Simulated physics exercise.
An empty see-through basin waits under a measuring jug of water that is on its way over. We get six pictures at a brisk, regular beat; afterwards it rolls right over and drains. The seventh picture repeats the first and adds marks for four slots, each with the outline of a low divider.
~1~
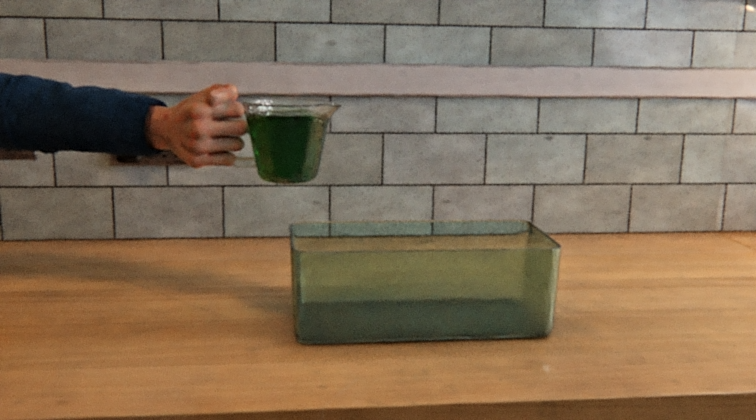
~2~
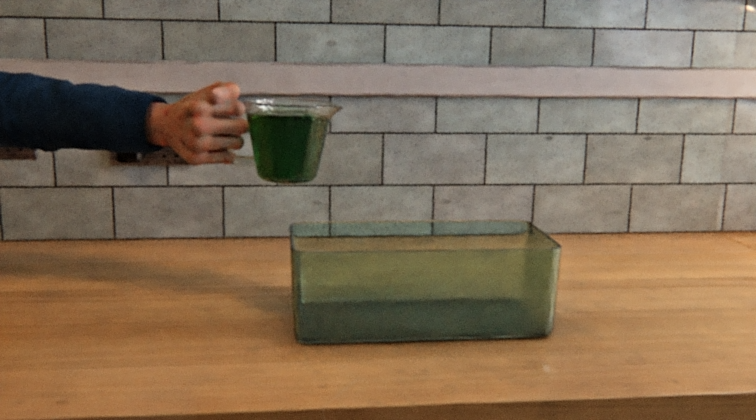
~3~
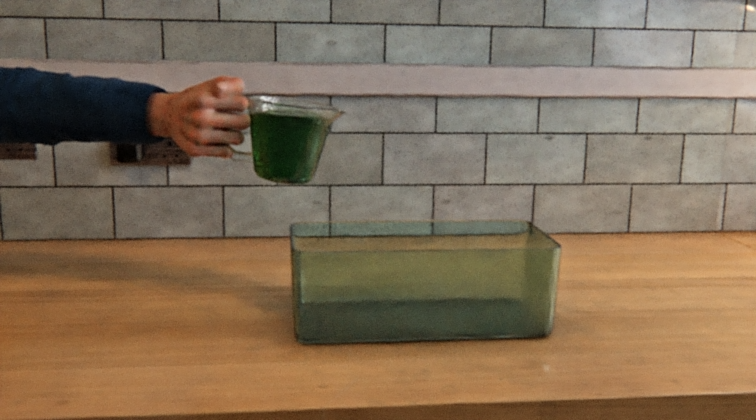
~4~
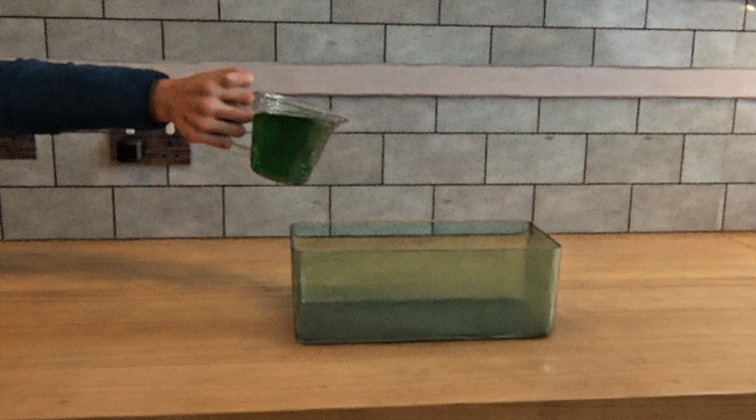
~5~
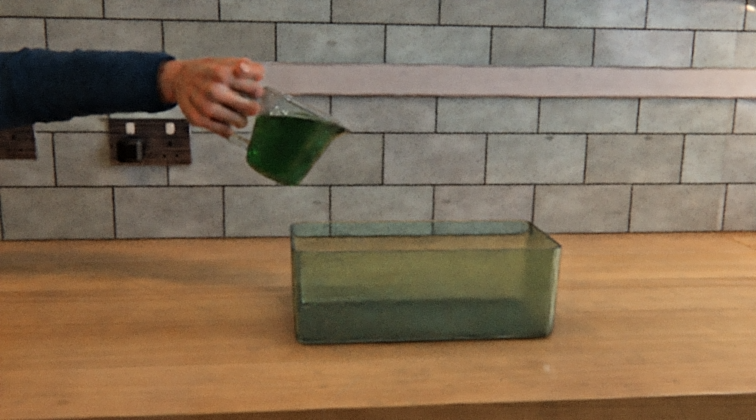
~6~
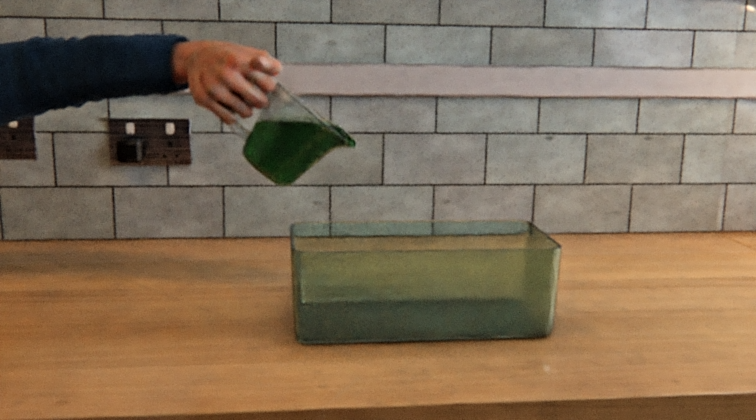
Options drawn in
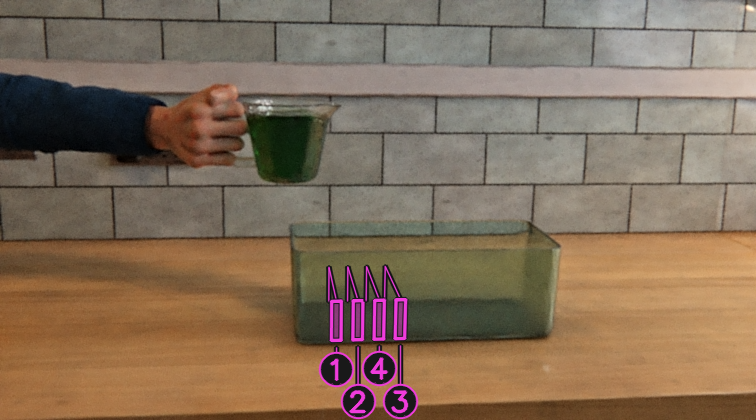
A light wooden counter stands before a wall of grey bricks with a pale pink band, seen straight on and slightly from above by a still camera. A hand in a dark blue sleeve holds a clear jug of green liquid at upper left, above a greenish see-through rectangular basin. The hand keeps the jug nearly upright, then rises slightly and tilts it rightward until the liquid reaches the spout.
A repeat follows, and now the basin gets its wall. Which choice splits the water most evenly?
Go for 4.
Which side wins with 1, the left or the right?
More ends on the right.
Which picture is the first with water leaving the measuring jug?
In picture 6.
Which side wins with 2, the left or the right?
The right one.
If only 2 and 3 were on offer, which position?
Position 2.
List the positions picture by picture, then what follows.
Upright, lip at (340, 105); basin from (294, 342) to (552, 334); nothing has left yet.
Upright, lip at (341, 107); nothing has left yet.
Tipped about 7°, lip at (344, 112); nothing has left yet.
Tipped about 15°, lip at (348, 120); nothing has left yet.
Tipped about 26°, lip at (350, 132); nothing has left yet.
Tipped about 39°, lip at (350, 146); water is over the lip, down to (350, 146).
On the marked copy, 1 at (336, 347); 2 at (358, 346); 3 at (400, 345); 4 at (379, 346).
If 1 is chosen, about 6 % ends left of the wall and 93 % right of it.
If 2 is chosen, about 29 % ends left of the wall and 70 % right of it.
If 3 is chosen, about 81 % ends left of the wall and 16 % right of it; 3 % is lost outside.
If 4 is chosen, about 53 % ends left of the wall and 44 % right of it.
